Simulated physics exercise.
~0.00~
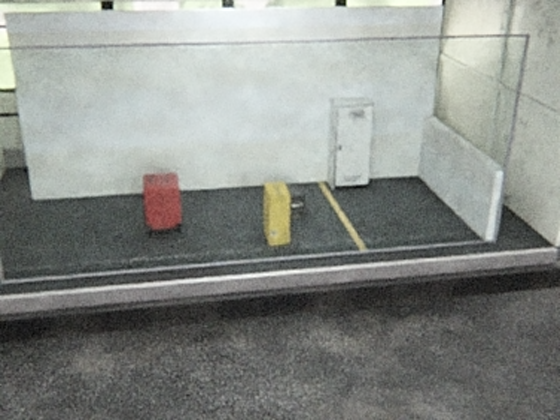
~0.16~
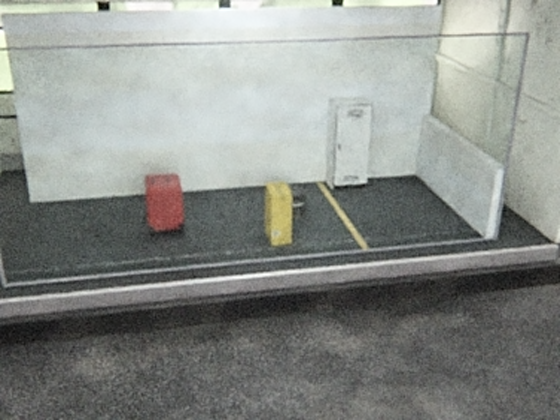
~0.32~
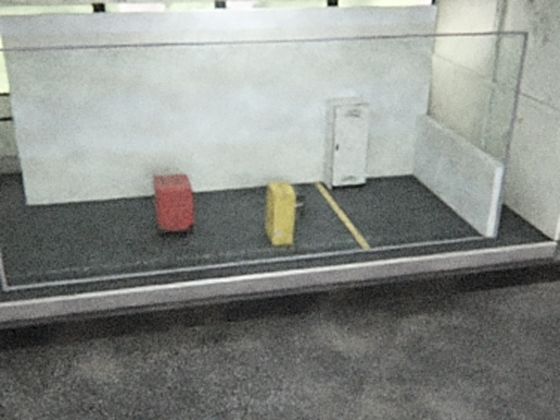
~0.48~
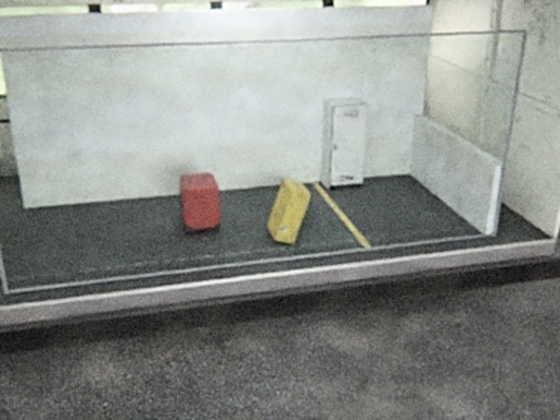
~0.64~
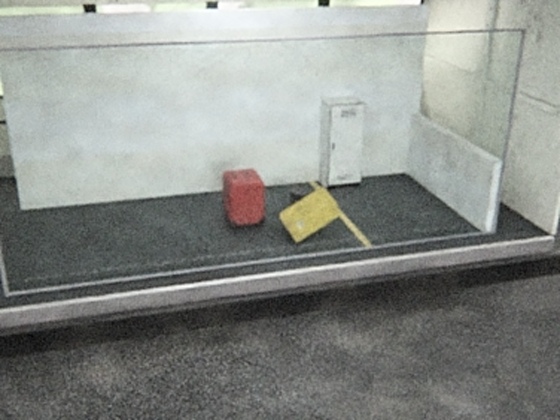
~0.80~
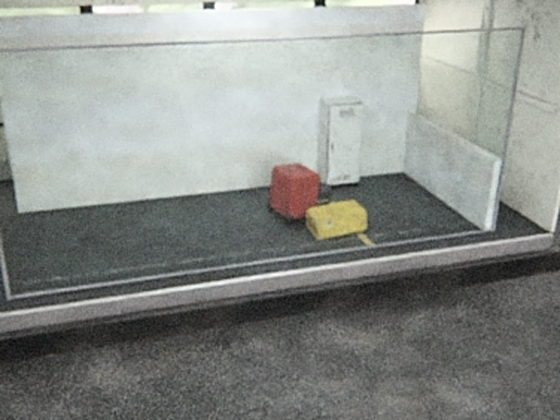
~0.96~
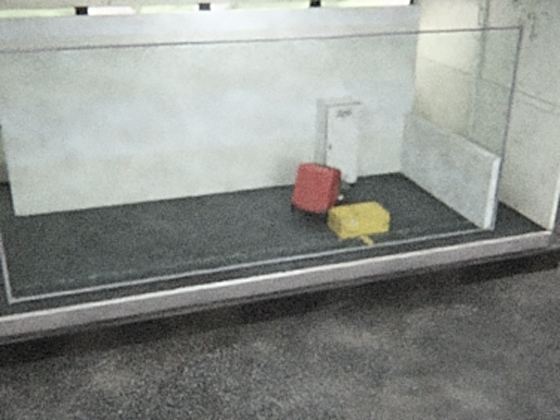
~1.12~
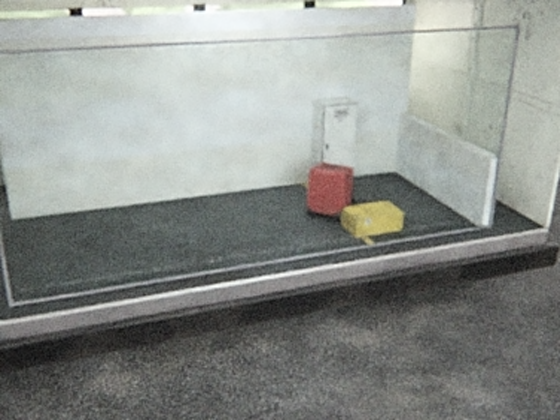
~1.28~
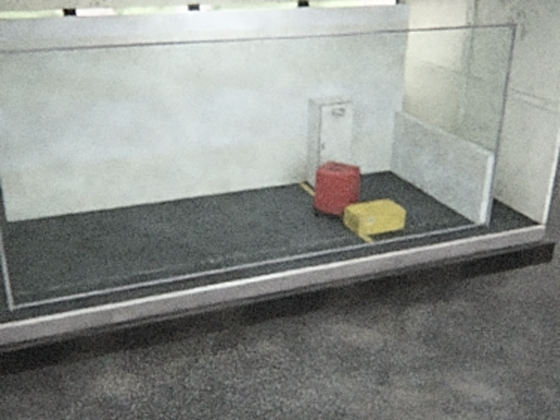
Glass-fronted bay with a pale locker, a red case sliding right as a yellow pack topples, both ending near the yellow line.
